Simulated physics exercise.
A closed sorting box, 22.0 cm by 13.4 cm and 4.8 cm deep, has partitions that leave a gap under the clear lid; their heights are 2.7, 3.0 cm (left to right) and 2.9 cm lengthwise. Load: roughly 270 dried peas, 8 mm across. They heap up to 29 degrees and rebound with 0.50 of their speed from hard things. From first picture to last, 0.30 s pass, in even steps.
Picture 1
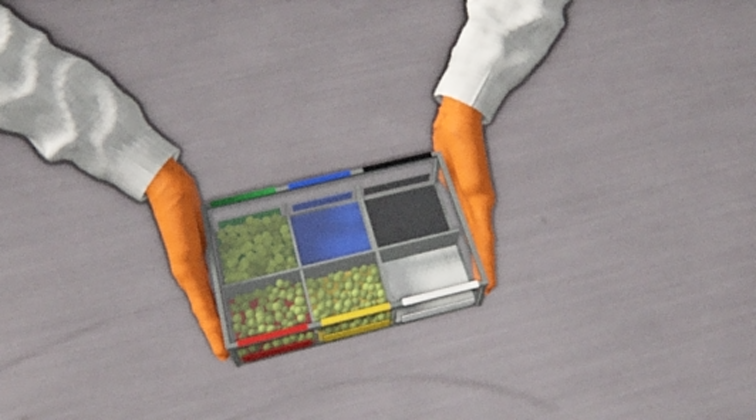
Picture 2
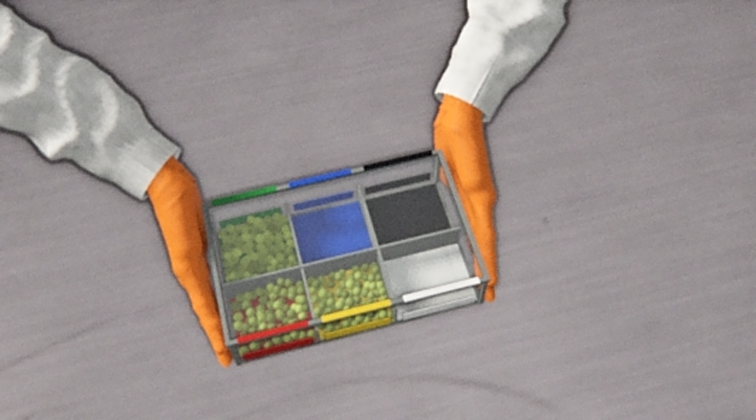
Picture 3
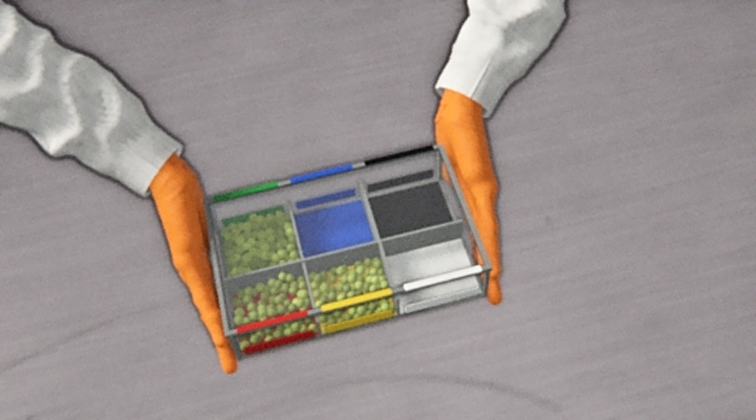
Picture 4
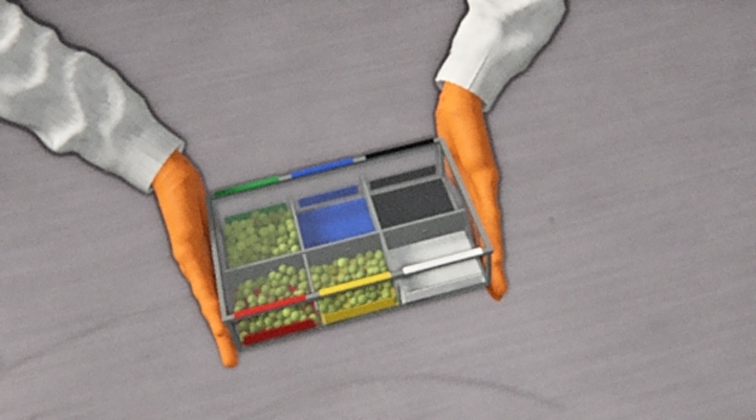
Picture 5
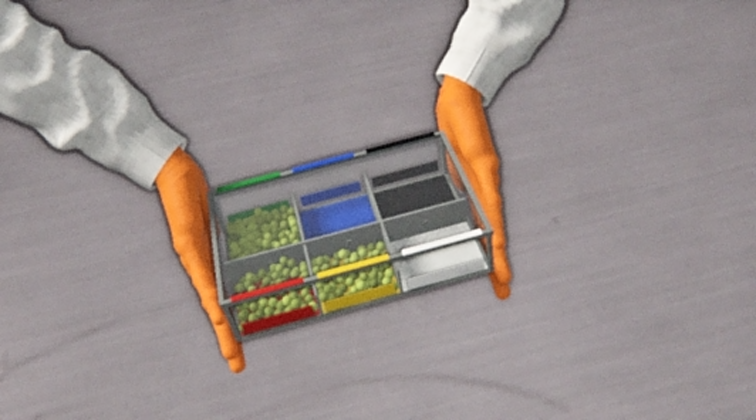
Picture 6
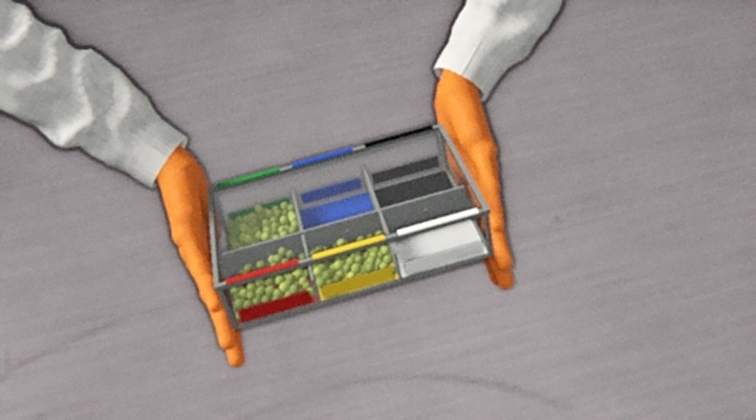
Two orange-gloved hands held a clear divided box of green peas and gradually tilted it, raising its near edge, while the peas stayed in the same three sections, the other three remaining empty.
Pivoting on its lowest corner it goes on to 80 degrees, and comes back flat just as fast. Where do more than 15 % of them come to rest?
Red above, blue below, green above, yellow above, white below, black below.
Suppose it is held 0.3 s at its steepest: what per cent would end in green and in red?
In that case green 50; red 25.
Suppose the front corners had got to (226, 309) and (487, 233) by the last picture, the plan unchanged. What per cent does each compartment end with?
Red 30, blue 0, green 45, yellow 25, white 0, black 0.
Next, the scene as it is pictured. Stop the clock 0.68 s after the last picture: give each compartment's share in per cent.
Red 25; blue 0; green 45; yellow 25; white 0; black 0.
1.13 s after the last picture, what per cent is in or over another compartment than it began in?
About 5 per cent.
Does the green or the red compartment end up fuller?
It is the green one.
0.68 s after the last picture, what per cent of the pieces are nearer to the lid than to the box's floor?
Roughly 20 per cent.
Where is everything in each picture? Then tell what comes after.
Box tilt 0 degrees, front corners at (230, 345) and (483, 282); red 30 %, green 45 %, yellow 25 %, in the first picture.
Box tilt 1 degrees, front corners at (231, 342) and (484, 278), in the second picture.
Box tilt 6 degrees, front corners at (230, 332) and (486, 267), lowest corner left back, in the third picture.
Box tilt 12 degrees, front corners at (227, 318) and (488, 249), lowest corner left back, in the fourth picture.
Box tilt 18 degrees, front corners at (225, 302) and (487, 231), lowest corner left back, in the fifth picture.
Box tilt 24 degrees, front corners at (220, 285) and (484, 210), lowest corner left back; red 30 %, green 45 %, yellow 25 %, in the sixth picture.
Then, 0.68 s after the last picture, tilt 78 degrees; red 25 %, green 45 %, yellow 25 %.
Then, 1.13 s after the last picture, tilt 32 degrees; red 25 %, blue 5 %, green 50 %, yellow 20 %.
Then, 1.66 s after the last picture, tilt 0 degrees; red 25 %, blue 5 %, green 50 %, yellow 20 %.
In the end, red 25 %, blue 5 %, green 50 %, yellow 20 %, white 0 %, black 0 %.
